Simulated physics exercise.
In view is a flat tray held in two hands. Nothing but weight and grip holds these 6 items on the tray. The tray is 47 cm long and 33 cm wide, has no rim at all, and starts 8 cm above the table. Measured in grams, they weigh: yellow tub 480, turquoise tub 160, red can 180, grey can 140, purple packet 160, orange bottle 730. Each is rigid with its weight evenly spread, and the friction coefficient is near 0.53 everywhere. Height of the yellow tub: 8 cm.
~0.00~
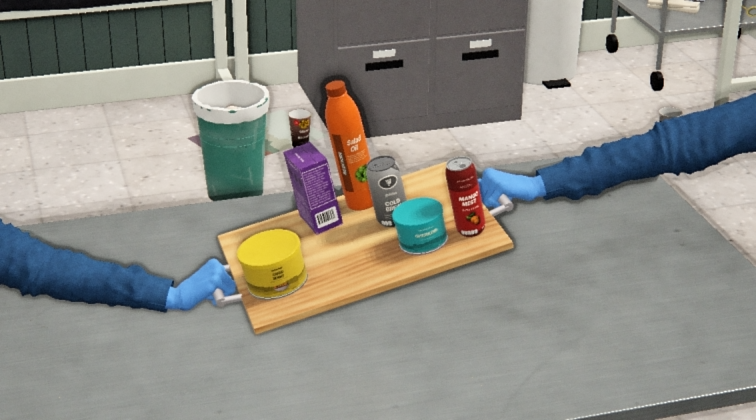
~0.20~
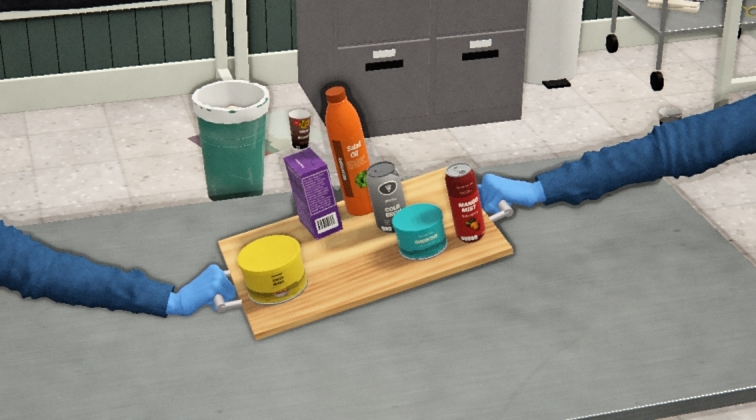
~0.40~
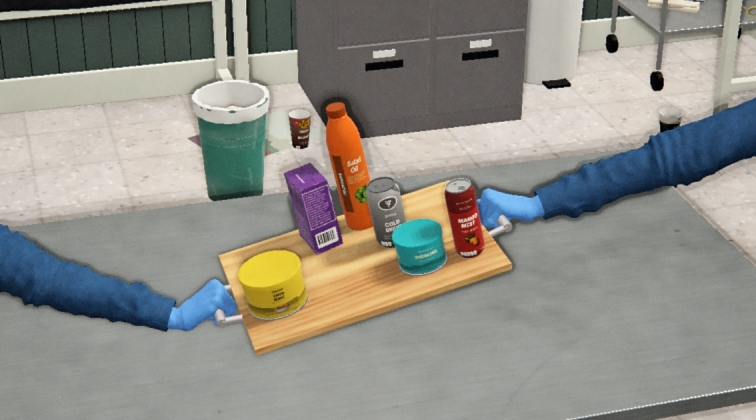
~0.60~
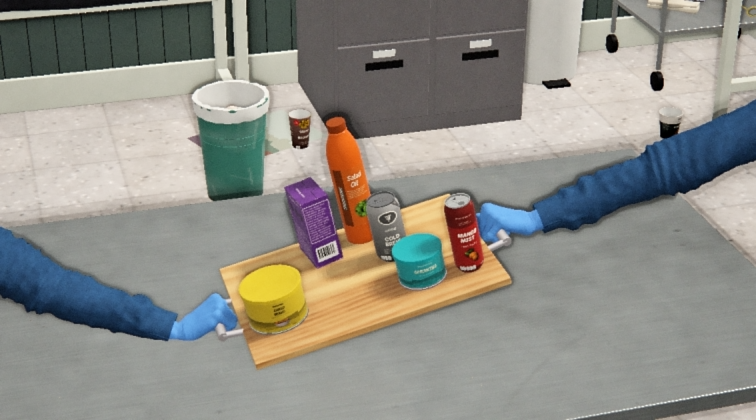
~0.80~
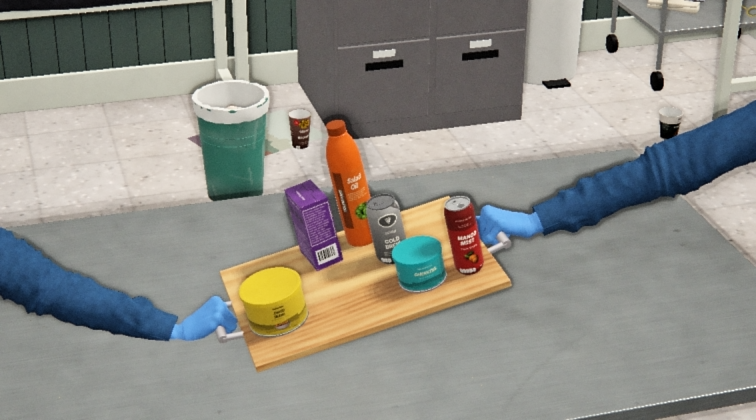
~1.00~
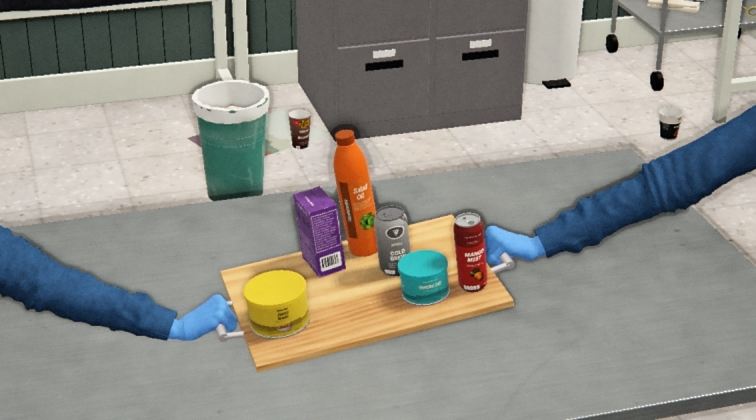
In a room with a bin and grey drawers, two blue-gloved hands lowered a wooden tray of drinks and tubs onto the table, left edge first, then brought the right side down a little.
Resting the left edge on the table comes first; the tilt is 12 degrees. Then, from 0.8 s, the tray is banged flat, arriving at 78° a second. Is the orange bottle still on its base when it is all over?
It will go over.
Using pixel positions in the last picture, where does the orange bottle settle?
It stops at about (445, 235).
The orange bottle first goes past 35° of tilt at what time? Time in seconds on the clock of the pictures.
Near 1.6 s.
By 1.10 s, tray flat on the table.
By 1.60 s, tray flat on the table; orange bottle rocked 36° off its seat near (406, 202).
By 1.80 s, tray flat on the table; orange bottle on its side near (445, 235).
When it is over (2.2 s), lying over on the tray, orange bottle; the other 5 within 5 cm of the start. In the last view, orange bottle near (445, 235).
